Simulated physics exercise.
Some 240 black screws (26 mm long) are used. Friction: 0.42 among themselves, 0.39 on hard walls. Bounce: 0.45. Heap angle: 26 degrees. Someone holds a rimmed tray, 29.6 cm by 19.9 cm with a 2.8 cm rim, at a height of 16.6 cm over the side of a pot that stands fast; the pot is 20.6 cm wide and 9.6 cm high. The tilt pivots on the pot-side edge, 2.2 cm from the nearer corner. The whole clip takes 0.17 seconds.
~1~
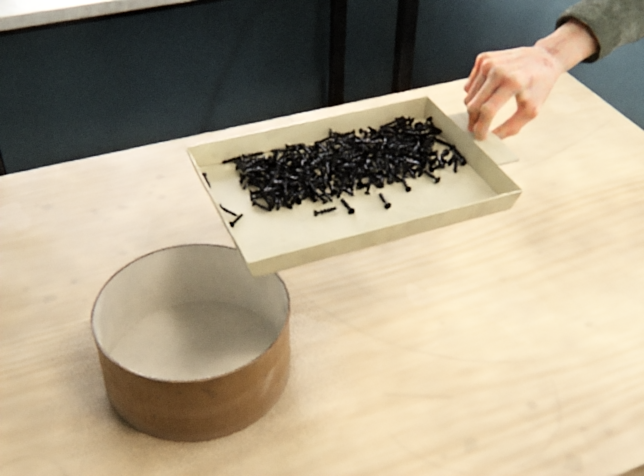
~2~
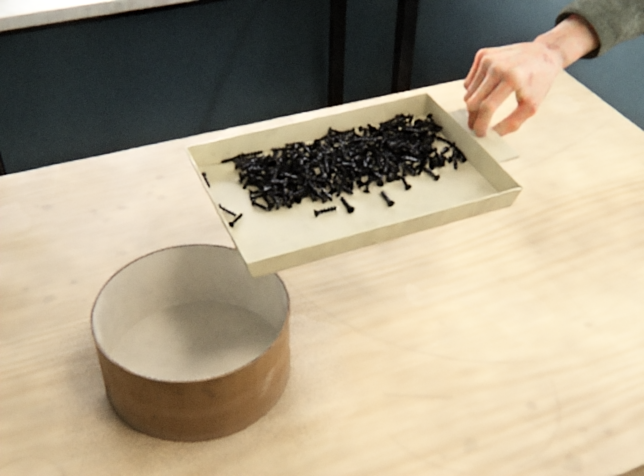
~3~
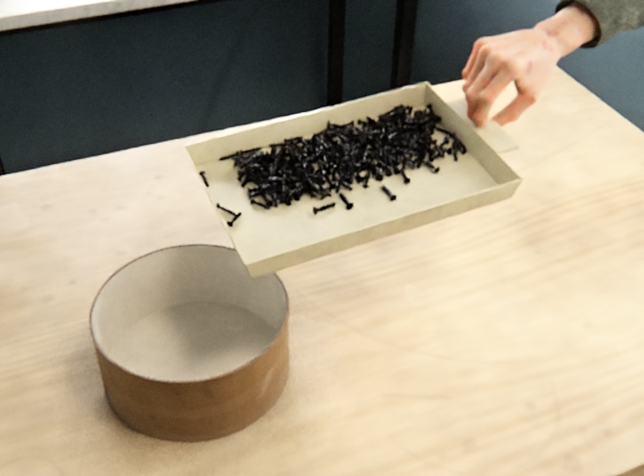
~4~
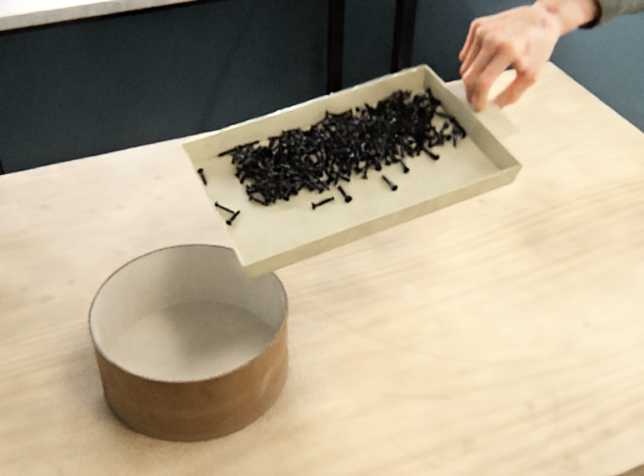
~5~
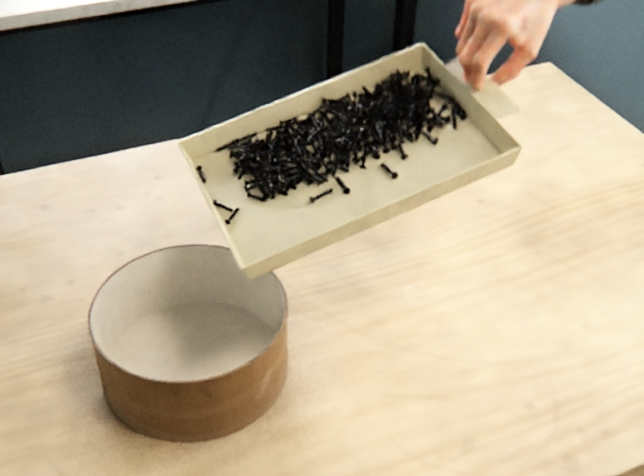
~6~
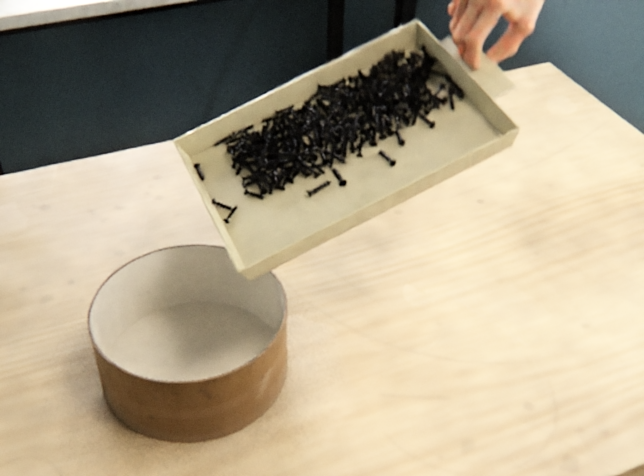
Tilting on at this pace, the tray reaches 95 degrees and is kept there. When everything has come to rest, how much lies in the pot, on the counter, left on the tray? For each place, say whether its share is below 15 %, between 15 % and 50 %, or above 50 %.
Pot: Above 50 %; counter: Below 15 %; tray: Below 15 %.
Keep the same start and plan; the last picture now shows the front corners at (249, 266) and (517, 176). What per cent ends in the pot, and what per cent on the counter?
In the pot: 20 per cent; on the counter: 80 per cent.
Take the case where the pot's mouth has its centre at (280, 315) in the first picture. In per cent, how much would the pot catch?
Share in pot at that spot: Some 15 in a hundred.
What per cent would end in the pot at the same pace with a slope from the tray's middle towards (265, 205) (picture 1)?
55 %.
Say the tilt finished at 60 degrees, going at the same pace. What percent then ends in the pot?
Then about 55 per cent.
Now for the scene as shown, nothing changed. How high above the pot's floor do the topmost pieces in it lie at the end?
Some 3.5 cm up.
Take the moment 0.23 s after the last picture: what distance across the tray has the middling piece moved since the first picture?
3 cm.
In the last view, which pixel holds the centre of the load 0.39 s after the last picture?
Look near (192, 216) in the last picture.
Then, 0.23 s after the last picture, tilt 57 degrees; the tray holds 100 %, the pot 0 %.
Then, 0.39 s after the last picture, tilt 84 degrees; the tray holds 90 %, the pot 0 %.
Then, 0.67 s after the last picture, tilt 95 degrees; the tray holds 0 %, the pot 90 %.
In the end, pot 95 %, counter 5 %, tray 0 %.
